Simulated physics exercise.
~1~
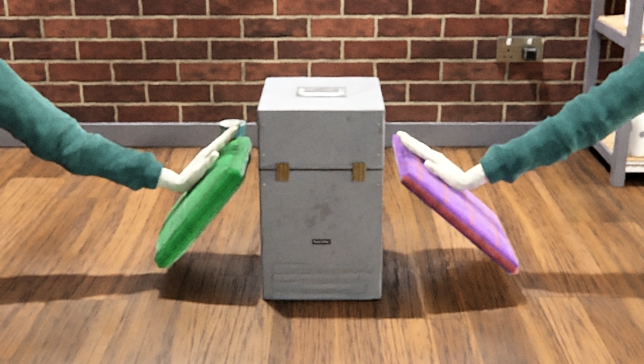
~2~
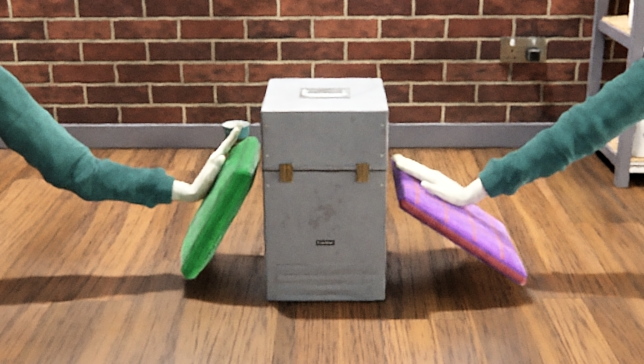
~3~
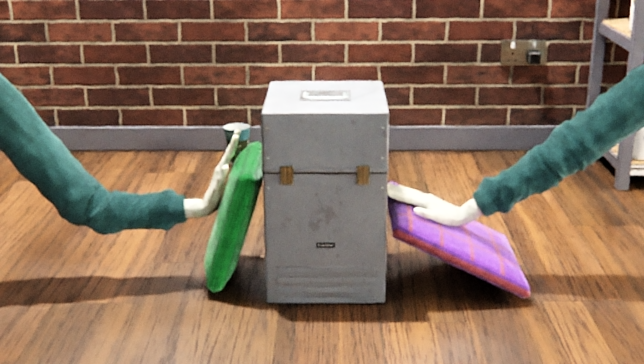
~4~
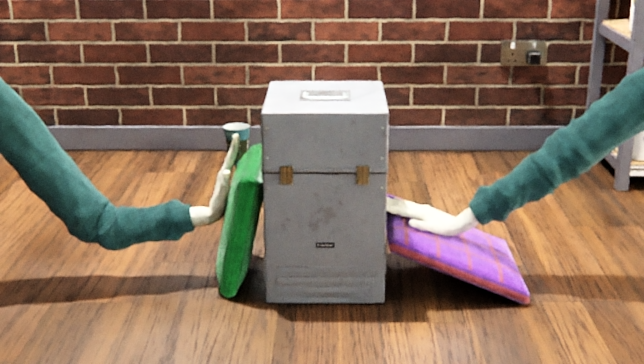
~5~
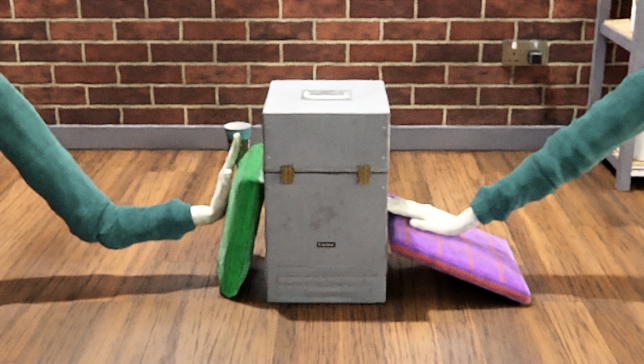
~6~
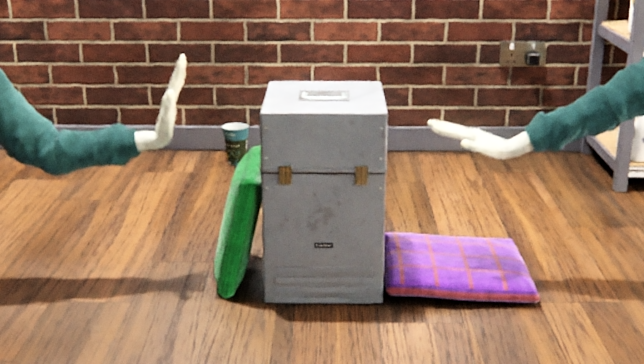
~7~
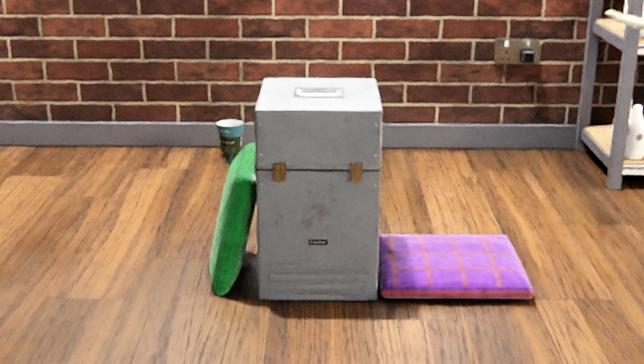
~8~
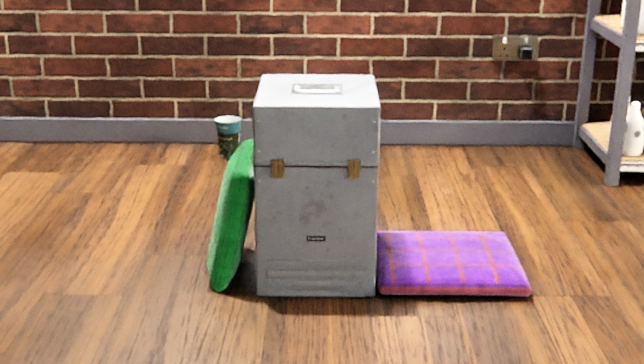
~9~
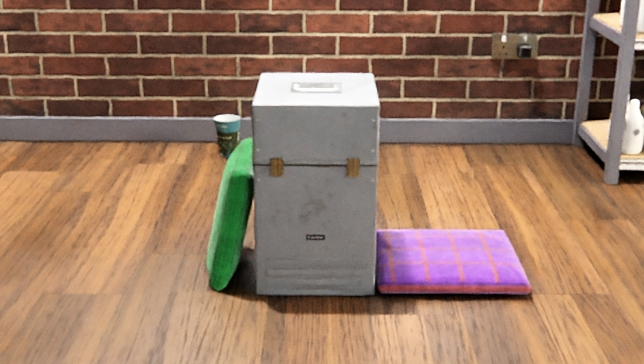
Two hands resting cushions against a grey chest and letting go, the green one staying propped, the purple one lying flat.
